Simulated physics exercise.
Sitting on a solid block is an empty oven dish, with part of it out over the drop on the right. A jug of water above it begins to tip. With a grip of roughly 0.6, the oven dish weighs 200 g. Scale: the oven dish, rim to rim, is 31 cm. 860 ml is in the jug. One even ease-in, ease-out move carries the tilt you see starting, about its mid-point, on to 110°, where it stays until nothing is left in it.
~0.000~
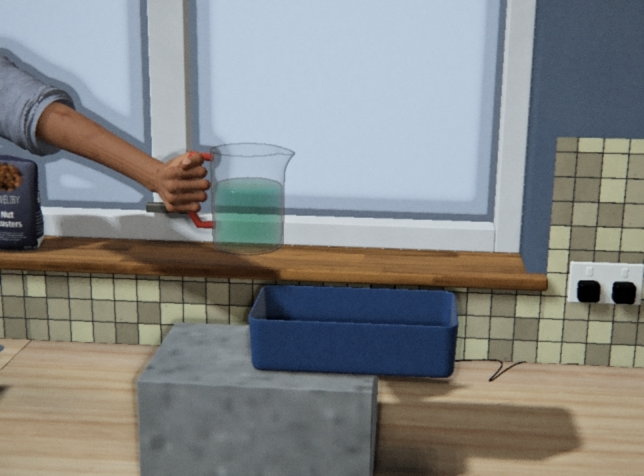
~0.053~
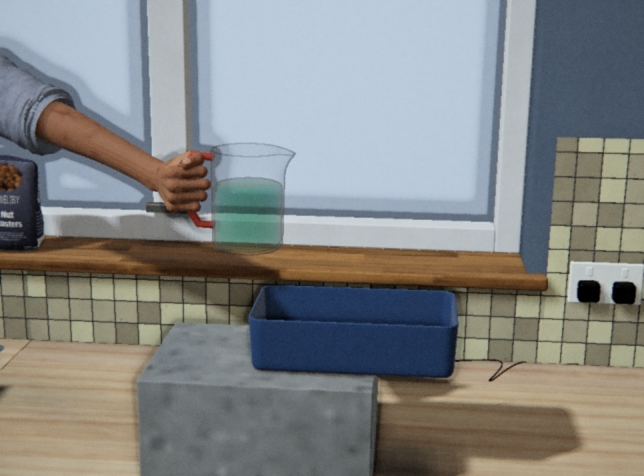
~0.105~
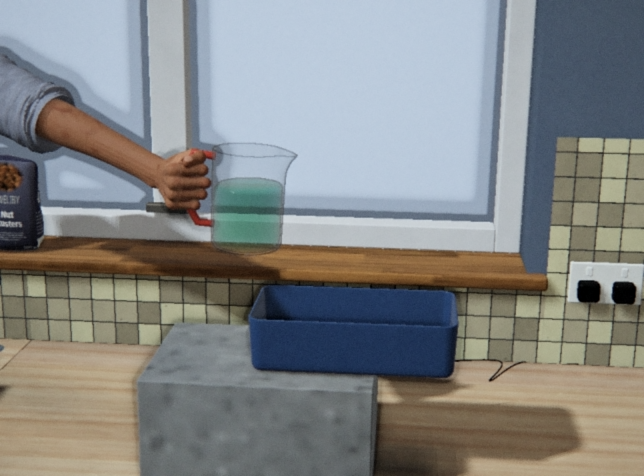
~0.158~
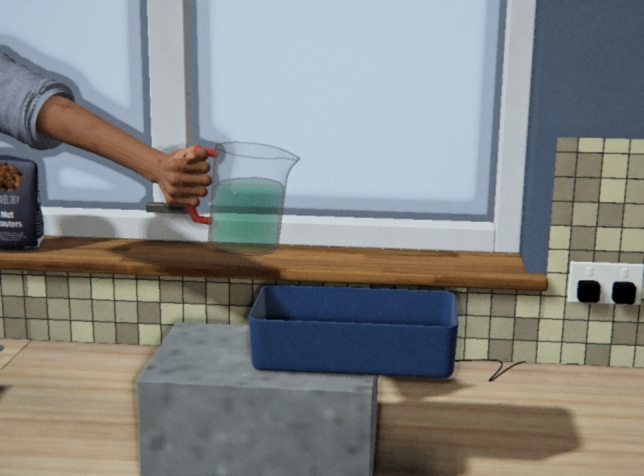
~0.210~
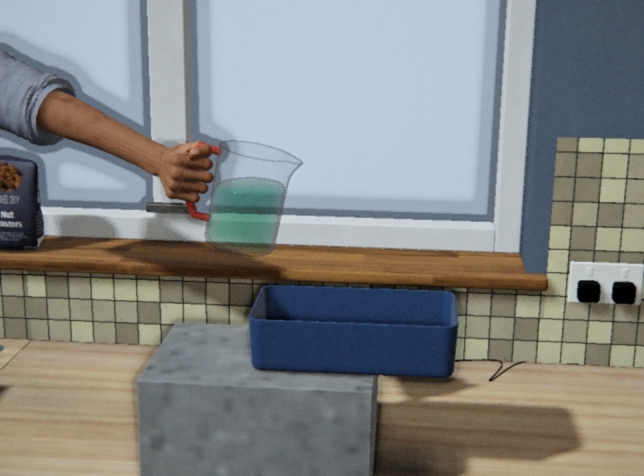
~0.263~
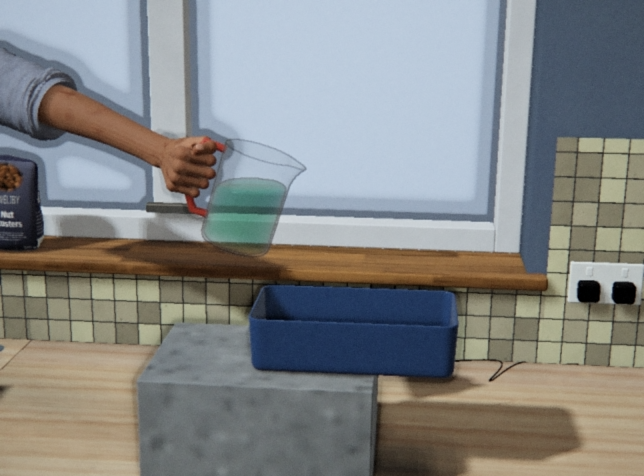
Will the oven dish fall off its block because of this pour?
No.
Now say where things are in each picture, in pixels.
In the first frame, it leans 0°; its right rim is at (295, 152); the water meets the walls at (215, 183) and (283, 185); the oven dish's rim runs from (257, 303) to (456, 310); the block's edge is at (372, 392).
In the second frame, it leans 1°; its right rim is at (296, 153); the water meets the walls at (215, 183) and (283, 185).
In the third frame, it leans 3°; its right rim is at (297, 155); the water meets the walls at (215, 183) and (283, 185).
In the fourth frame, it leans 6°; its right rim is at (300, 158); the water meets the walls at (216, 183) and (284, 186).
In the fifth frame, it leans 11°; its right rim is at (303, 162); the water meets the walls at (216, 184) and (285, 186).
In the sixth frame, it leans 17°; its right rim is at (307, 168); the water meets the walls at (217, 186) and (287, 186).
Then, 0.64 s in, the tilt is 76° and 91 per cent is still to pour; the oven dish lies level with 0 per cent in it.
Then, 0.92 s in, the tilt is 107° and 33 per cent is still to pour; the oven dish lies level with 40 per cent in it.
Then, 1.21 s in, the tilt is 110° and 3 per cent is still to pour; the oven dish lies level with 86 per cent in it.
Then, 1.53 s in, the tilt is 110° and 0 per cent is still to pour; the oven dish lies level with 95 per cent in it.
Finally, the oven dish lies level with 95 per cent in it.
